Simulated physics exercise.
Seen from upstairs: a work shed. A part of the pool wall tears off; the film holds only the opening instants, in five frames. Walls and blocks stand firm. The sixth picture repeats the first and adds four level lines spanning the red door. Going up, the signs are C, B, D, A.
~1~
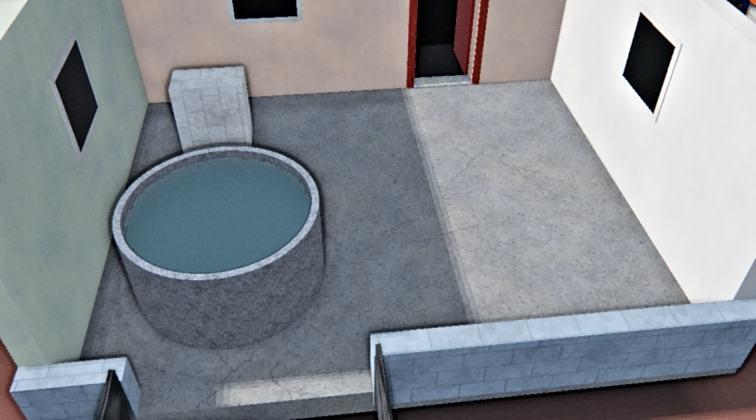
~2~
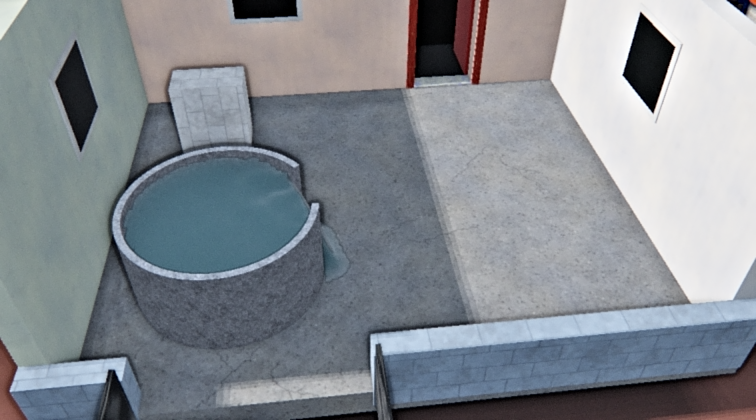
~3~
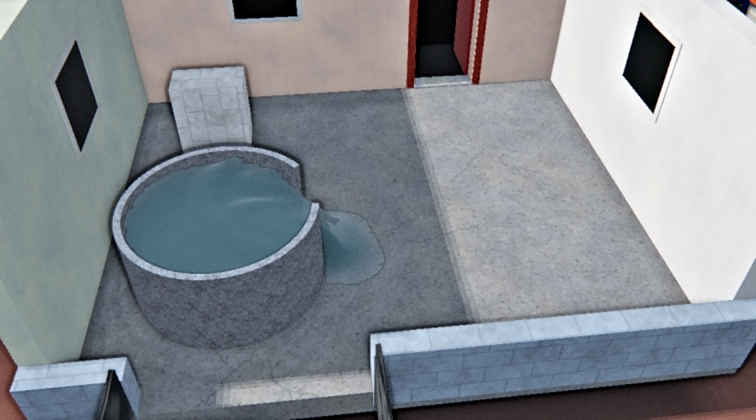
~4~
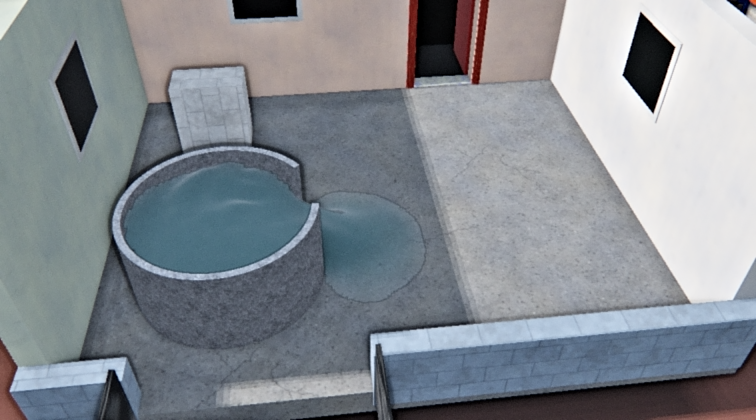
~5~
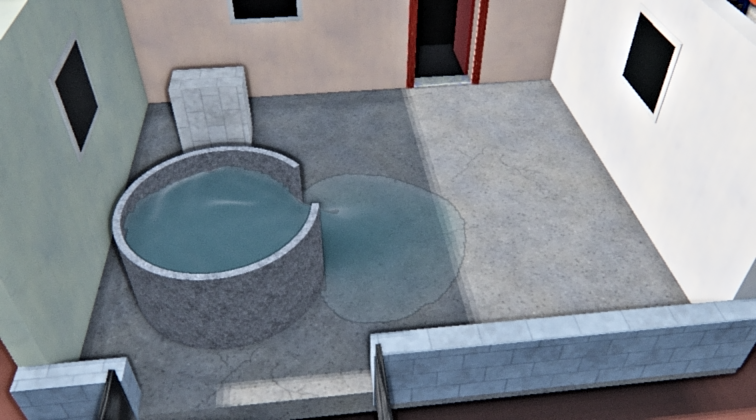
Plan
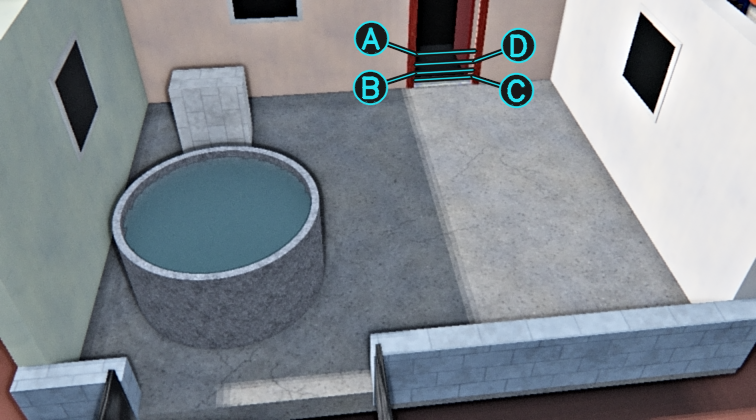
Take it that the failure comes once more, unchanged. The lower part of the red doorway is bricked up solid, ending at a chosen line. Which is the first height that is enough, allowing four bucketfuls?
C will do.
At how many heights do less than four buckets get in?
All of them.
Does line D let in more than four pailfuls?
No, not at all.
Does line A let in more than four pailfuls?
No, not at all.
In cyan, A at (445, 52); B at (444, 71); C at (443, 78); D at (444, 63); from the bottom up C, B, D, A.
With A, nothing gets over.
With B, nothing gets over.
With C, a splash gets over, under a bucket.
With D, nothing gets over.
